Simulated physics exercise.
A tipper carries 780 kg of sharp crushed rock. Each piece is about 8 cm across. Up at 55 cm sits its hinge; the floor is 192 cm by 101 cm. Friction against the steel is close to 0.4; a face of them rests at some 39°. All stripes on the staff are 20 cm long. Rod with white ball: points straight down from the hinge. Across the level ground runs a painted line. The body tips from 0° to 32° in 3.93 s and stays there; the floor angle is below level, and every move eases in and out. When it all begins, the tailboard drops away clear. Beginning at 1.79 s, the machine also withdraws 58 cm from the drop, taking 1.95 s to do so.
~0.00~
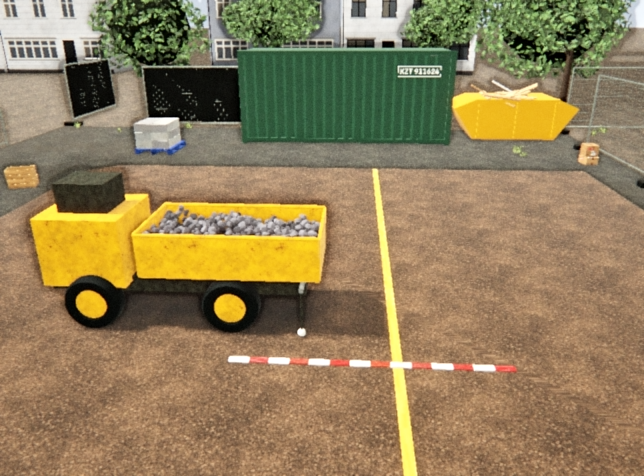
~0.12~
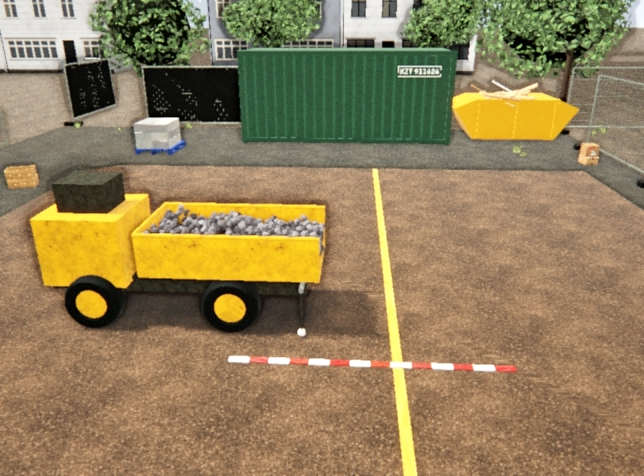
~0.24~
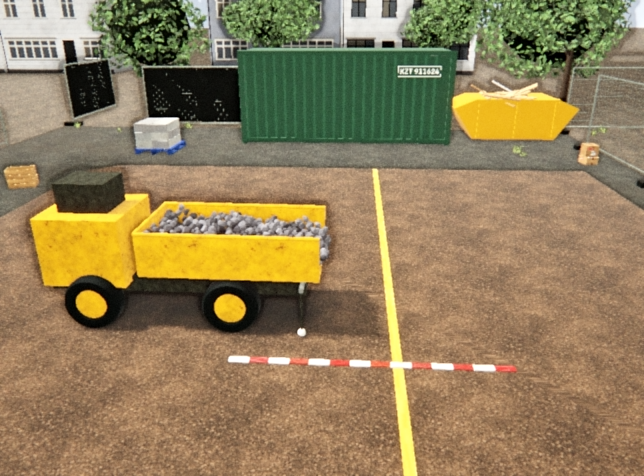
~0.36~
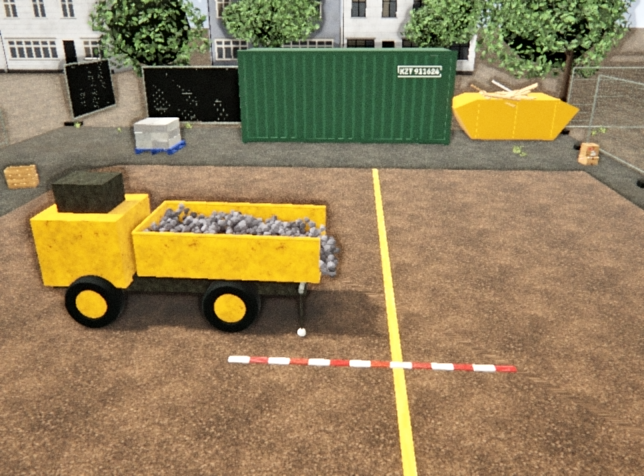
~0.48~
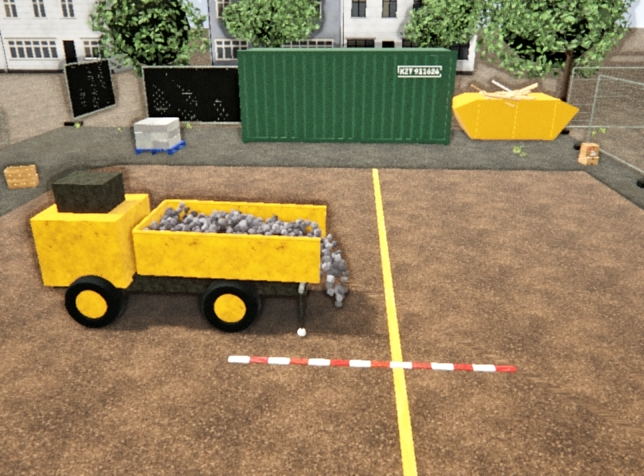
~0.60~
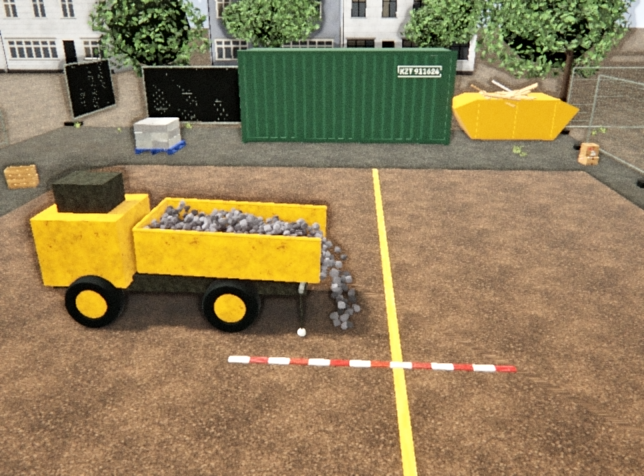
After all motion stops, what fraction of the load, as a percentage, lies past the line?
Roughly 0 per cent of the load is past the line.
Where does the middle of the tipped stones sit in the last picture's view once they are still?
Centre estimate: Around (302, 300).
After 3.0 s the floor is at 27°; 71 % in the body, 29 % short of the line; the foremost stones are at (383, 318).
After 4.0 s the floor is at 32°; 40 % in the body, 60 % short of the line; the foremost stones are at (383, 314).
After 4.4 s the floor is at 32°; 26 % in the body, 74 % short of the line; the foremost stones are at (383, 314).
After 7.2 s the floor is at 32°; 1 % in the body, 99 % short of the line; the foremost stones are at (384, 313).
